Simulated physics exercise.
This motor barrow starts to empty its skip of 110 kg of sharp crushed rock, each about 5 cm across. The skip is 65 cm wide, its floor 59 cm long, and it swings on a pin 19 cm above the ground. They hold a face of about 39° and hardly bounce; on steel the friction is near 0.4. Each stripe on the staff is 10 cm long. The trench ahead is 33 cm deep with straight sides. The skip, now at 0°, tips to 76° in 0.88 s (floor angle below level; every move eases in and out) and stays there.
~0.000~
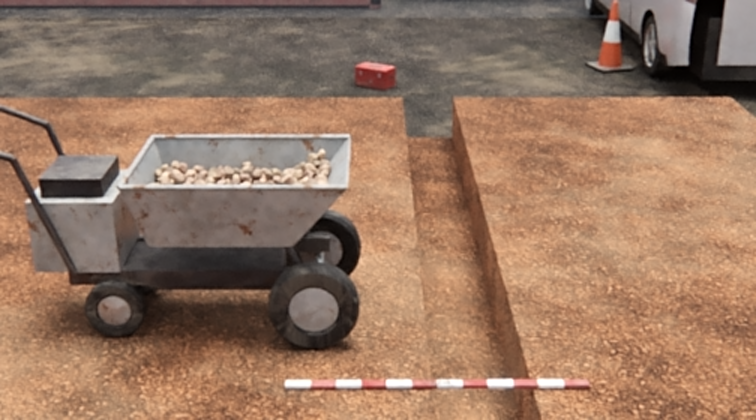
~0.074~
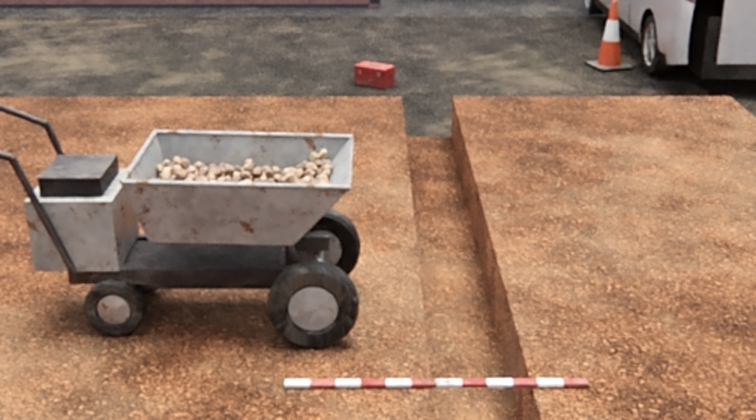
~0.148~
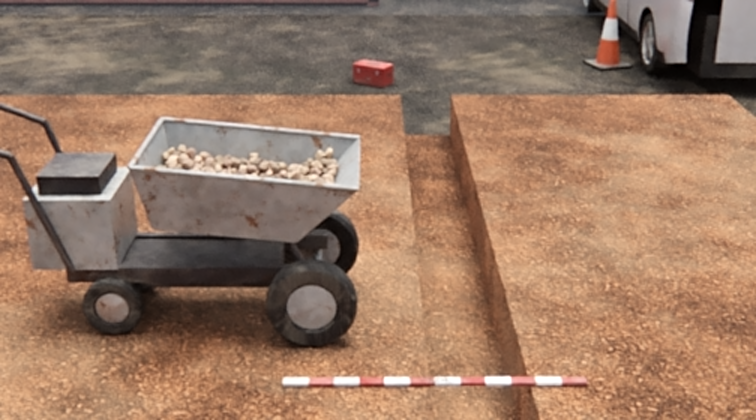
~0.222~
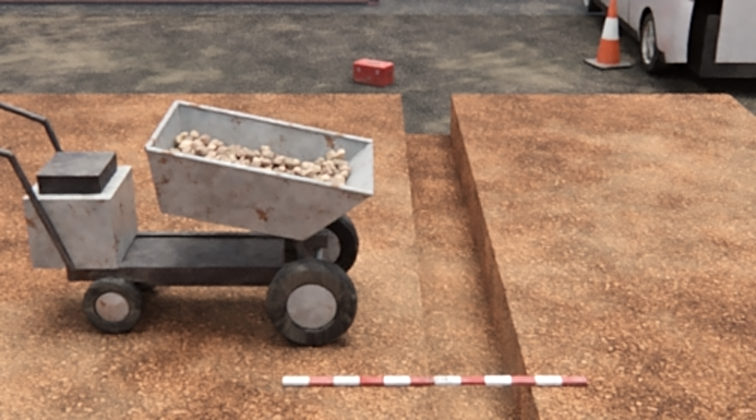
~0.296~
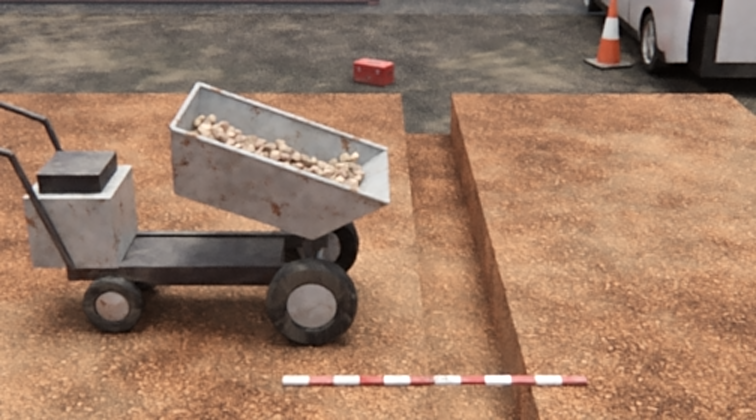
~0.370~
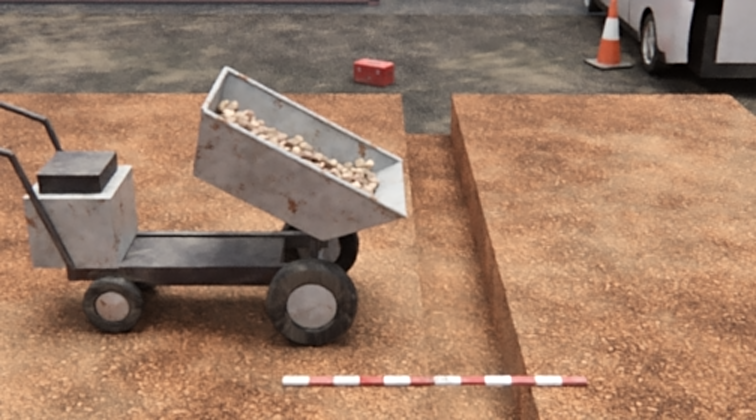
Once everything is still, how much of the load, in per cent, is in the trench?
Roughly 86 per cent ends in the trench.
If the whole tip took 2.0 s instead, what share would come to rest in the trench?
In that case some 95 per cent.
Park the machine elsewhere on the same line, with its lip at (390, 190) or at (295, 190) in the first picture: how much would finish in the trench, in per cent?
First some 45, then 95 per cent.
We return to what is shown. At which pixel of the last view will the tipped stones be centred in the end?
Near (480, 356).
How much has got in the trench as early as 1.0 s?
About 30 per cent by then.
After 0.7 s the floor is at 64°; 100 % in the skip; the foremost stones are at (428, 249).
After 1.0 s the floor is at 76°; 67 % in the skip, 32 % in the trench, 1 % past the trench; the foremost stones are at (523, 311).
After 1.3 s the floor is at 76°; 17 % in the skip, 69 % in the trench, 14 % past the trench; the foremost stones are at (624, 294).
After 3.3 s the floor is at 76°; 0 % in the skip, 86 % in the trench, 14 % past the trench; the foremost stones are at (672, 291).
